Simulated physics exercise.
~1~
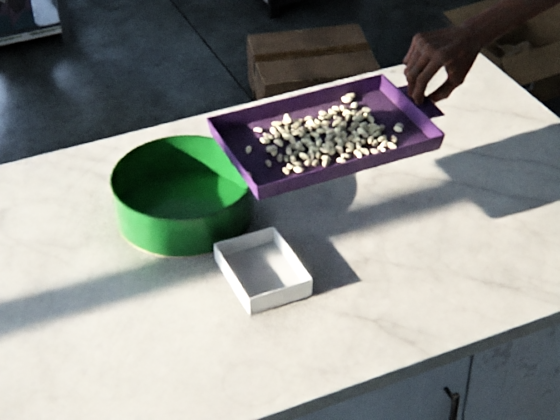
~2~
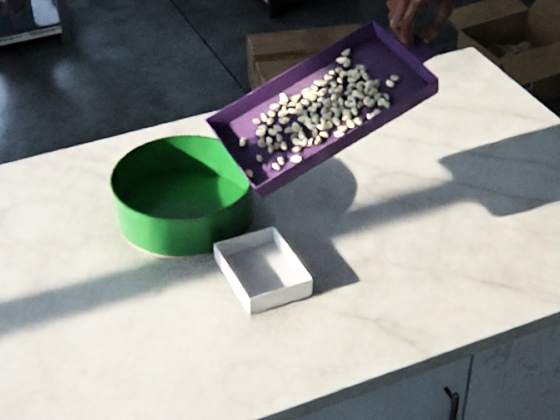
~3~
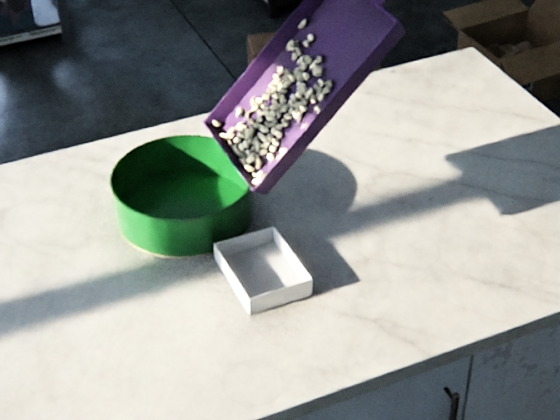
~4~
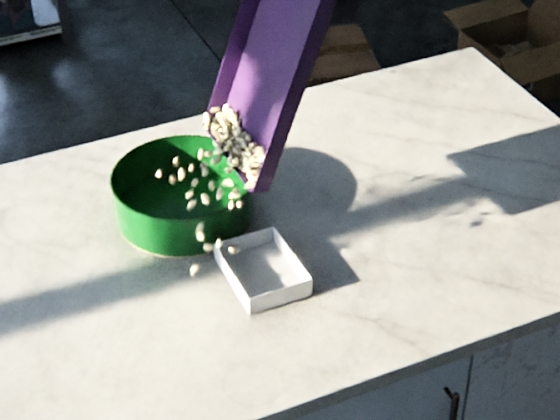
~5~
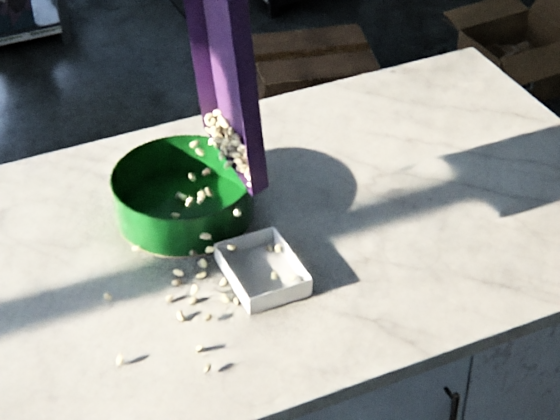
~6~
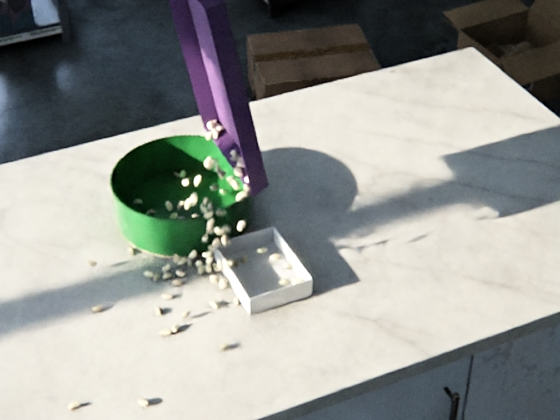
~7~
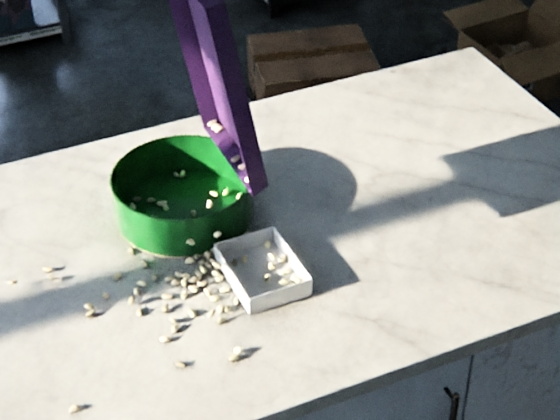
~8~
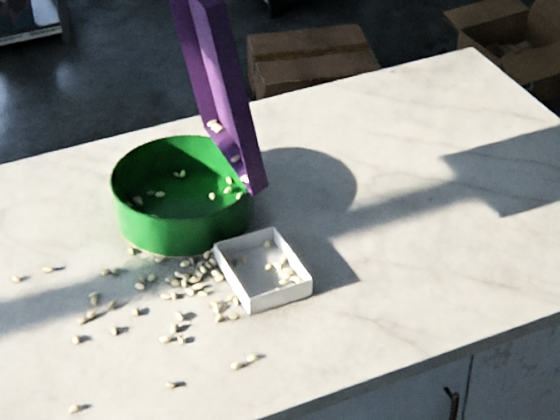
Hand tilting a purple tray of white beans over a green pot, many spilling onto the table and some into a white tin.
